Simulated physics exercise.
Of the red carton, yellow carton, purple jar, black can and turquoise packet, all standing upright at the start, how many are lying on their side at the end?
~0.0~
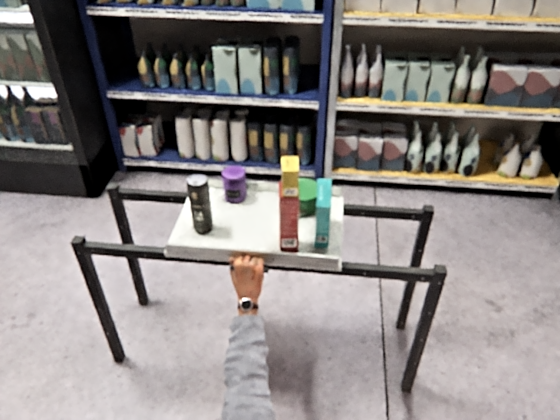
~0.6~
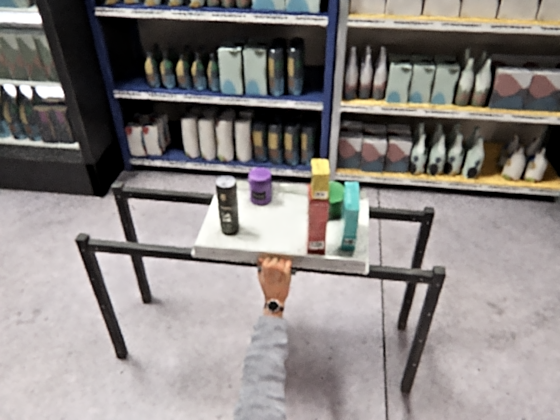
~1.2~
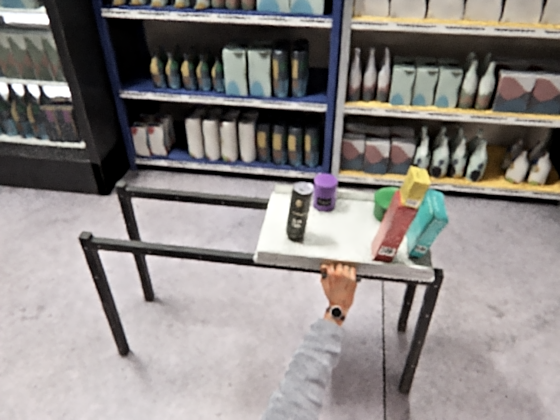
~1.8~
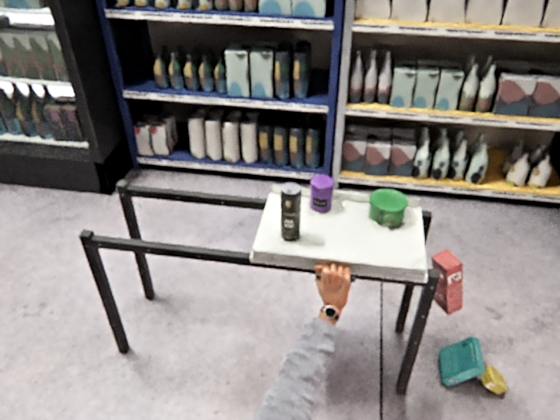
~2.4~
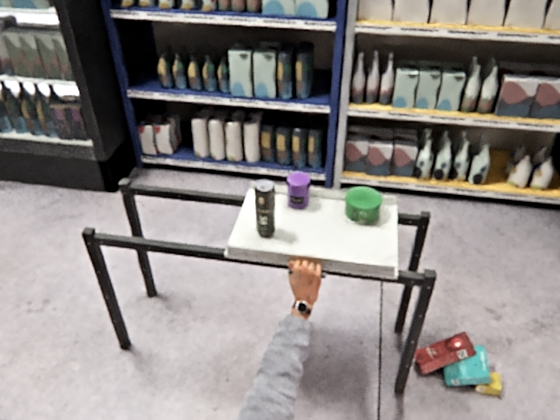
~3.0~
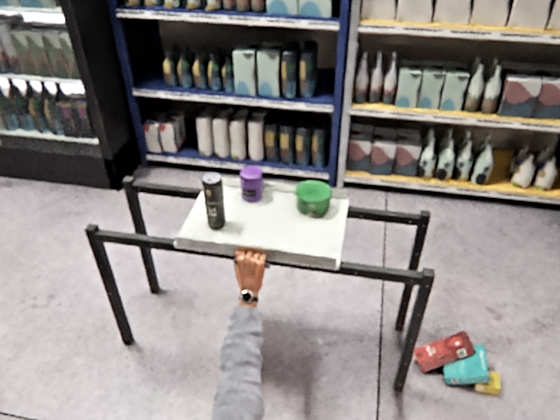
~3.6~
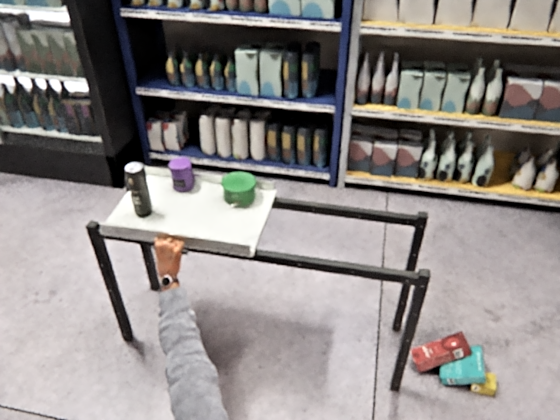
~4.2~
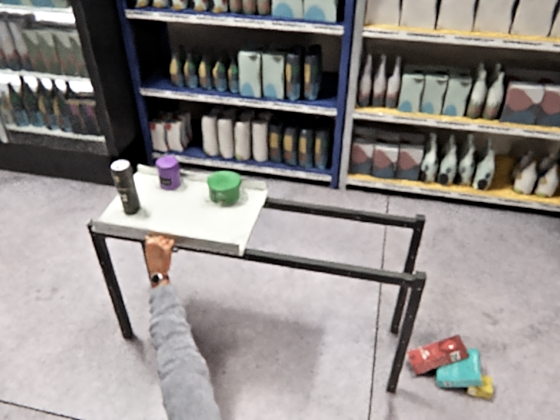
Three of them are lying on their side at the end, namely the red carton, the yellow carton and the turquoise packet, which are all on the floor.
An arm in a grey sleeve holds the front edge of a white tray on a black metal frame, seen from above in a shop aisle with stocked shelves behind. On the tray stand a black can, a purple jar, a green tub, a turquoise packet and a red carton with a yellow one on top. The tray slides right, and the cartons and packet tip over and drop to the floor beyond the right end. It then travels left to the far end, with the can, jar and tub still on it and the fallen three lying on the floor.
